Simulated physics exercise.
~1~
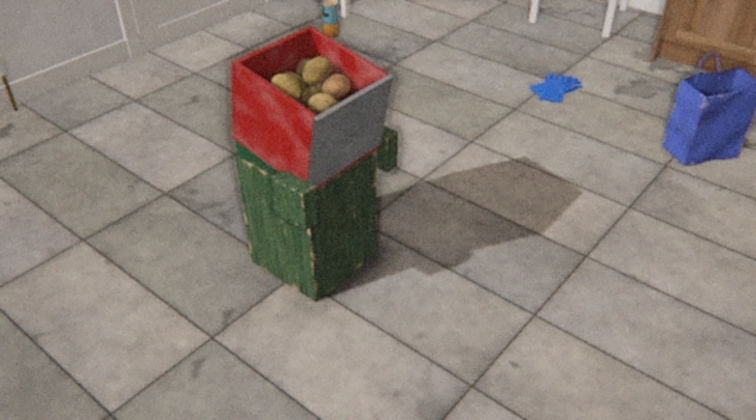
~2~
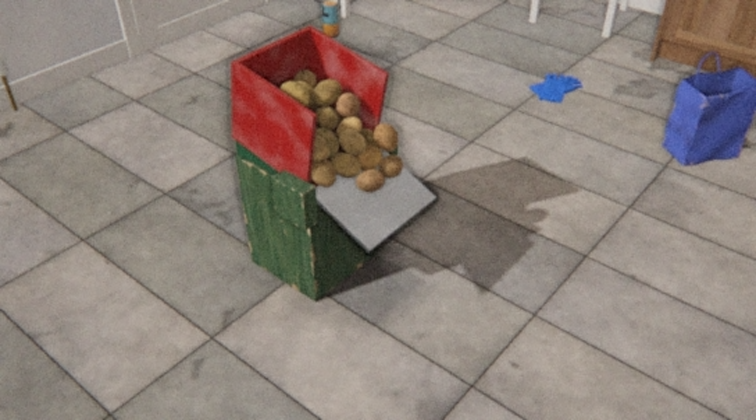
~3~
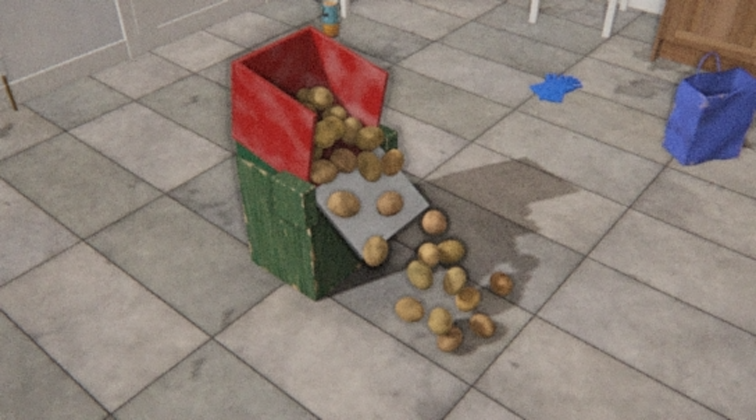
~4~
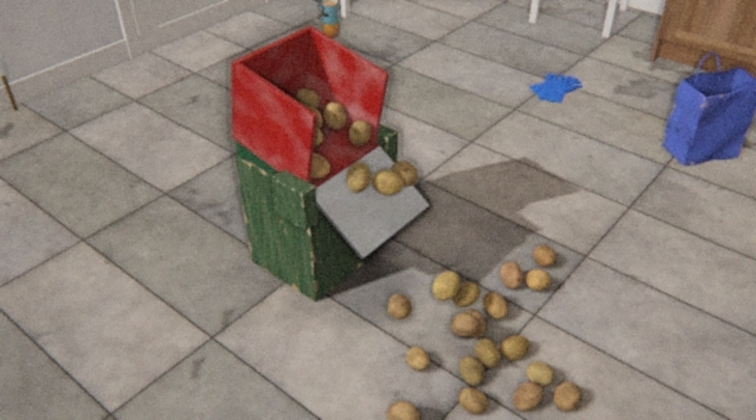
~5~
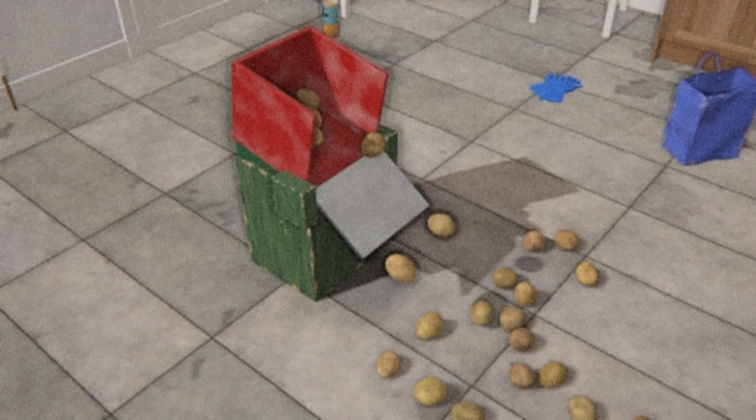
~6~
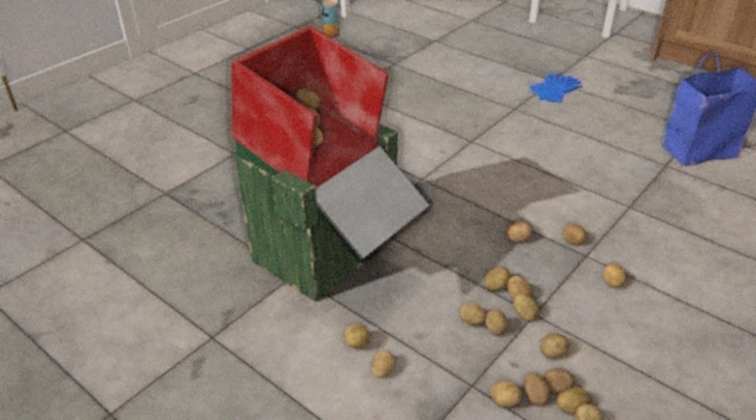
In this clip, the grey flap at the front of a red chute on a green stand swings down, and potatoes tumble out over it onto the tiled floor, rolling and spreading to the right until most lie scattered and a few remain inside.
